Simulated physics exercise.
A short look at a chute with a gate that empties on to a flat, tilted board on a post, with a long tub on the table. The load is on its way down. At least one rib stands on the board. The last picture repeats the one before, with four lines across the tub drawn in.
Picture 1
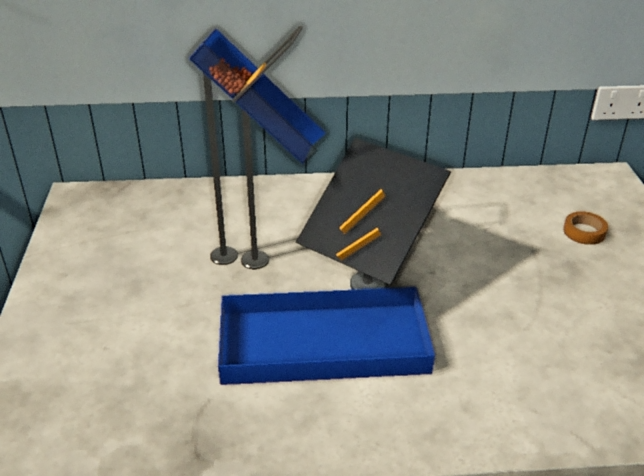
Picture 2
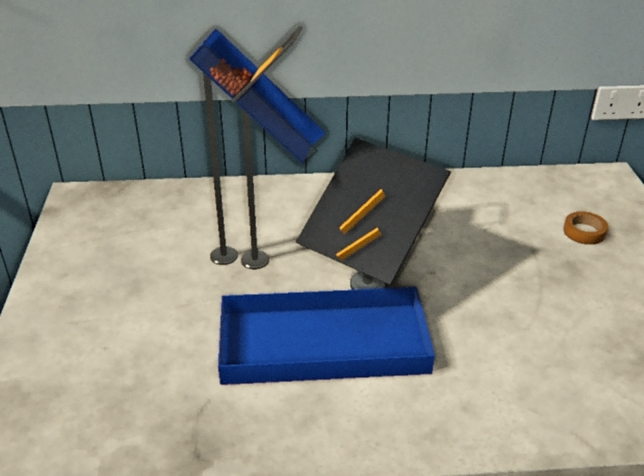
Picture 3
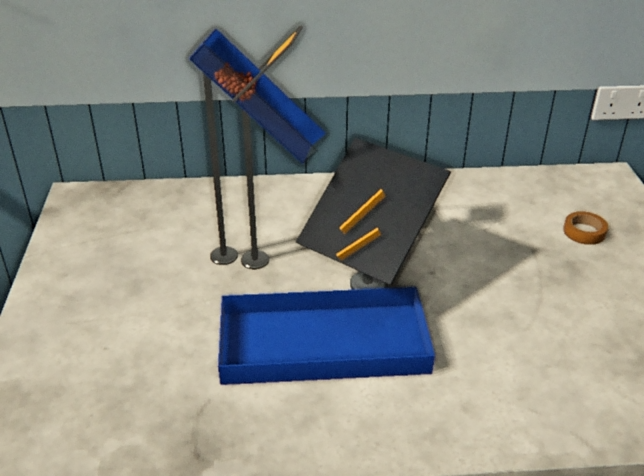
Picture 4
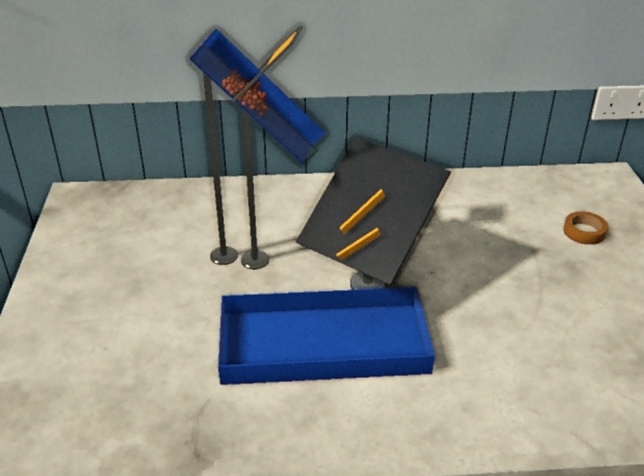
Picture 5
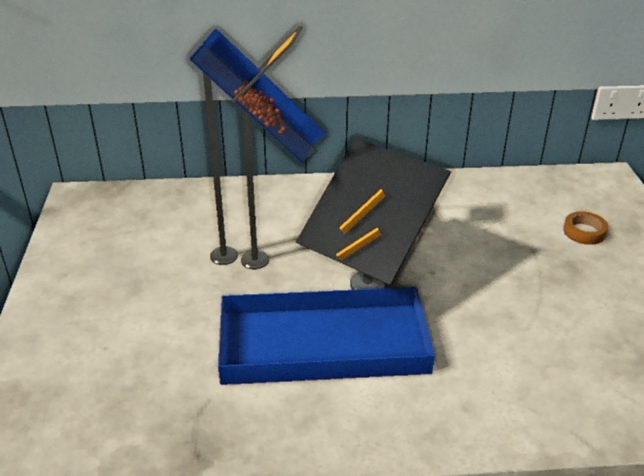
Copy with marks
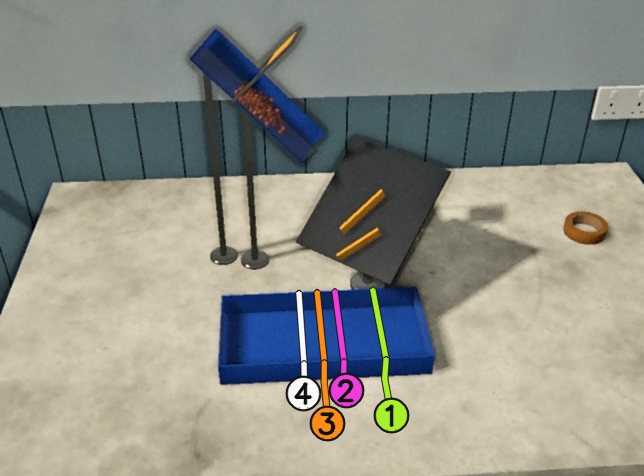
Small reddish-brown pellets sat bunched near the top of a sloping blue chute, then slid partway down it after the gate moved, above a tilted dark board with two orange ribs and an empty blue tub.
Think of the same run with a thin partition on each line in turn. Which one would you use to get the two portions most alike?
Best: 4.
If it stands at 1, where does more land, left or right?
Left.
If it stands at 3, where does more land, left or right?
The left side.
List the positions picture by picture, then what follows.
Load behind the gate at (236, 77), clay pellets; lip of the chute at (307, 155), sloping fairly steeply, in the first picture.
Middle of the board at (372, 207), tilted fairly steeply; middle of its low edge at (341, 263); of its high edge at (401, 154), in the second picture.
Front corners of the tub at (219, 366) and (434, 355), empty; front of the load at (249, 97), in the third picture.
Middle of the load at (249, 92); its front at (264, 110), about a third of the way to the lip; rib from (382, 190) to (340, 229); rib from (378, 229) to (337, 255), in the fourth picture.
Middle of the load at (262, 105); its front at (283, 129), about two thirds of the way to the lip, in the fifth picture.
On the marked copy, line 1 crosses the front rim at (385, 358); line 2 crosses the front rim at (343, 360); line 3 crosses the front rim at (324, 361); line 4 crosses the front rim at (303, 362).
Choosing 1, of what is caught, all on the left of the divider, none on the right.
Choosing 2, of what is caught, all on the left of the divider, none on the right.
Choosing 3, of what is caught, nearly all on the left of the divider, a stray few on the right.
Choosing 4, of what is caught, about two thirds on the left of the divider, about a third on the right.
